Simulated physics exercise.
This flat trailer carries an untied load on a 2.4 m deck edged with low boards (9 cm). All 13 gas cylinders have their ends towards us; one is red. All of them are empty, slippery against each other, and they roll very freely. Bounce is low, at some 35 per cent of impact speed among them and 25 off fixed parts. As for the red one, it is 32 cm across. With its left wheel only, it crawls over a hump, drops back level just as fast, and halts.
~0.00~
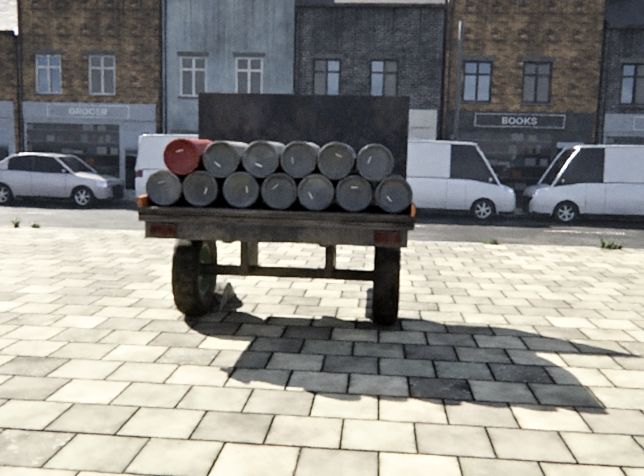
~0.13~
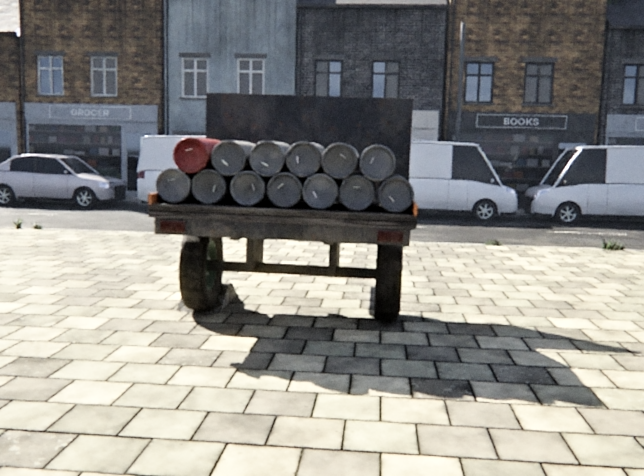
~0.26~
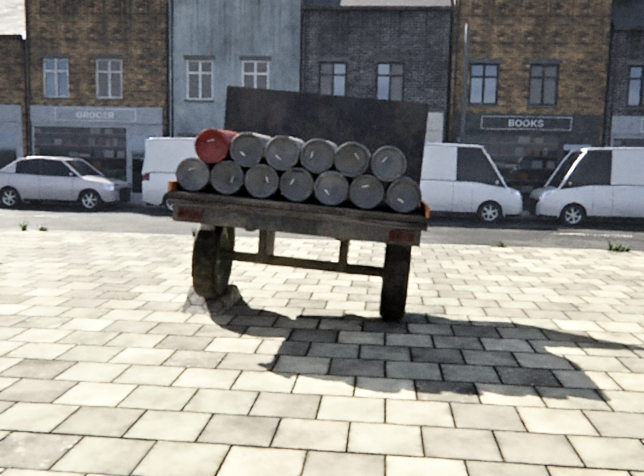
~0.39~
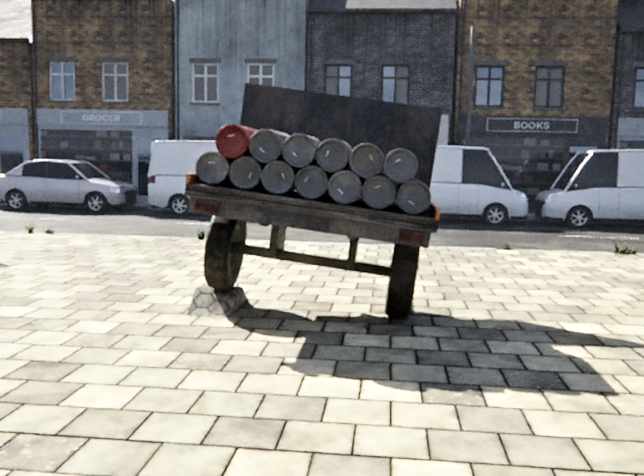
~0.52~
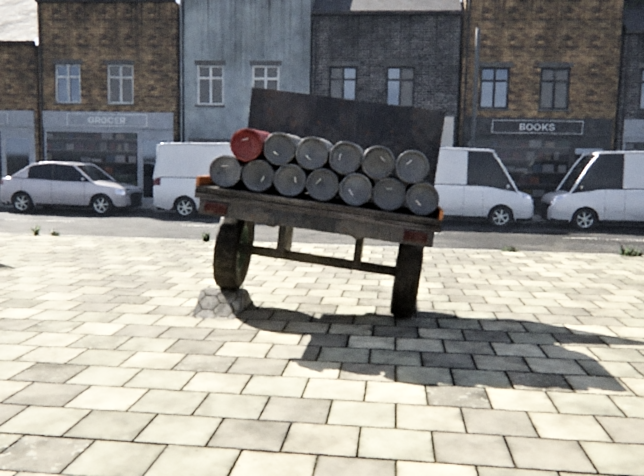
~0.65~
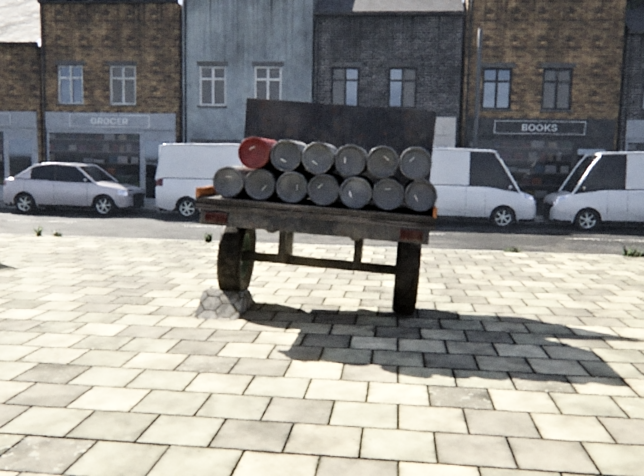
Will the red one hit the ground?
It stays on the trailer.
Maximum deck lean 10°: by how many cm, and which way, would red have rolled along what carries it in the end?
Roughly 30 cm right.
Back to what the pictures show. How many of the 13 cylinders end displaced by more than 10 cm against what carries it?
The count is 0.
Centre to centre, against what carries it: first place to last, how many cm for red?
The red one comes to about 0.
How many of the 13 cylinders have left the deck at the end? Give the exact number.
Total: 0.
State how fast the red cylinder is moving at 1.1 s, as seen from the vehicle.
Near 0.5 m/s.
Then, 1.1 s in, red is up on others, 35 cm from the left edge, rolling left; 0 gone from the deck.
Then, 1.5 s in, red is up on others, 30 cm from the left edge, rolling right; 0 gone from the deck.
Then, 2.0 s in, red is up on others, 35 cm from the left edge; 0 gone from the deck.
In the end (2.5 s), red is up on others, 35 cm from the left edge; 0 gone from the deck.
